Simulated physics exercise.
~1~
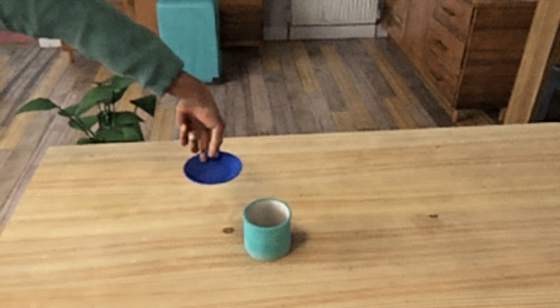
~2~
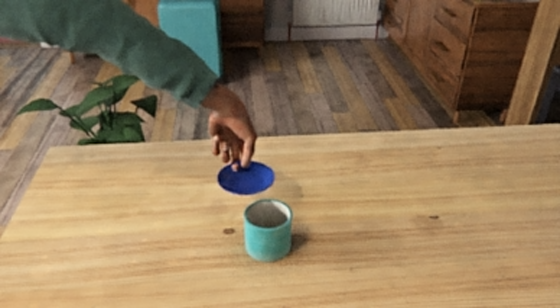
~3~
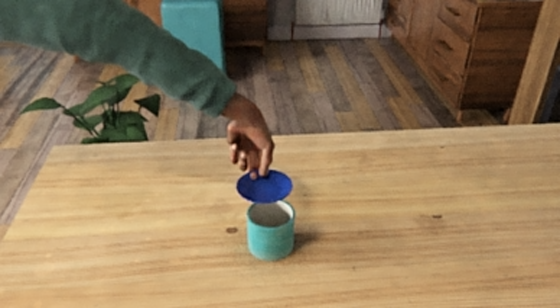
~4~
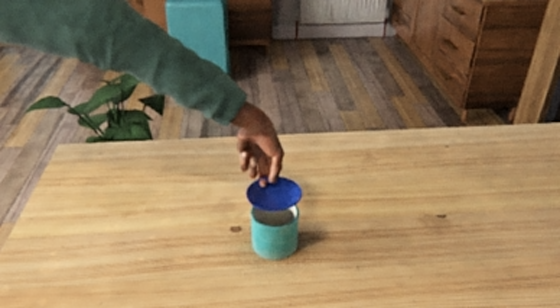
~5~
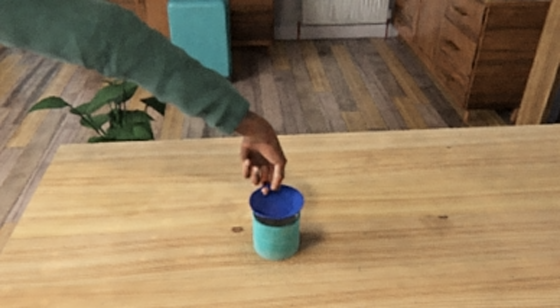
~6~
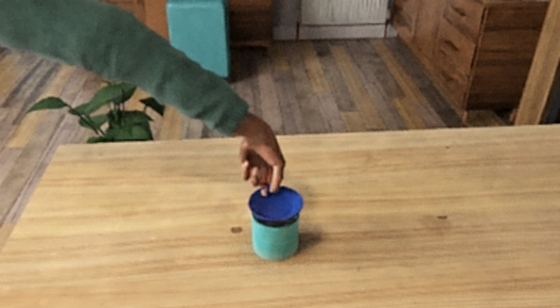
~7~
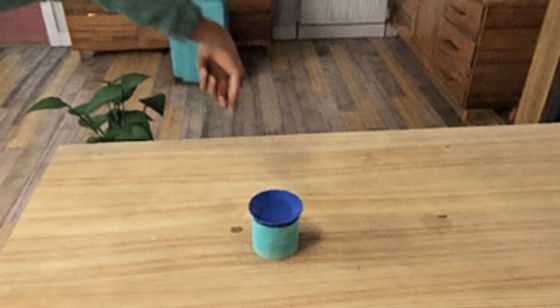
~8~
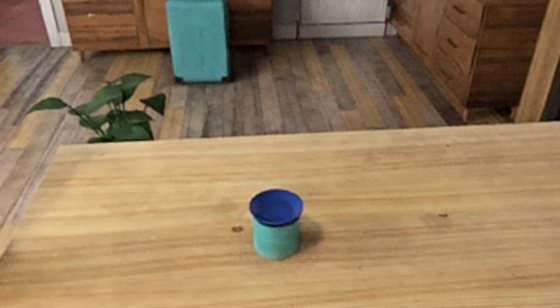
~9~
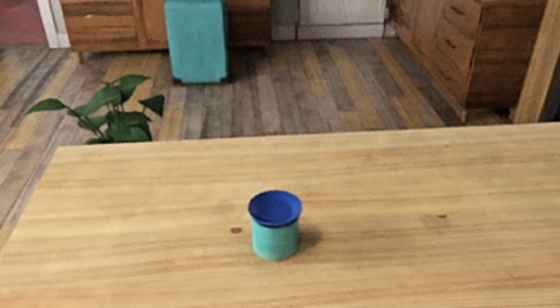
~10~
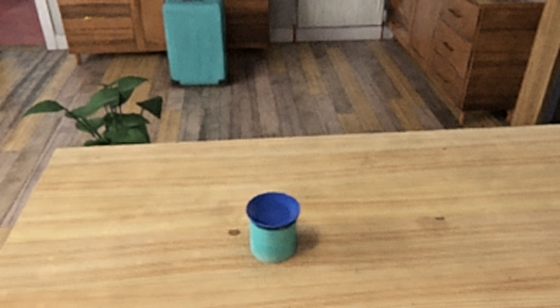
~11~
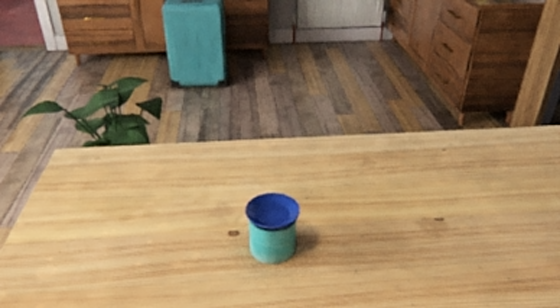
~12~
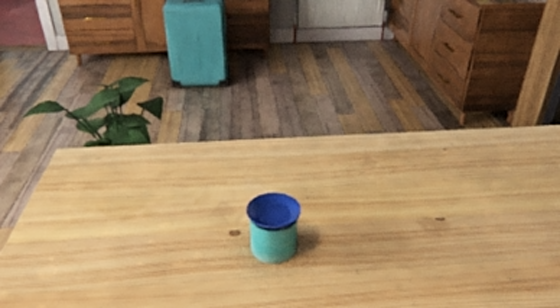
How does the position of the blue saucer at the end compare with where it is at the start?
At the start the blue saucer is held behind and to the left of the teal cup. At the end it is farther right and closer to the viewer, resting on the cup's rim.
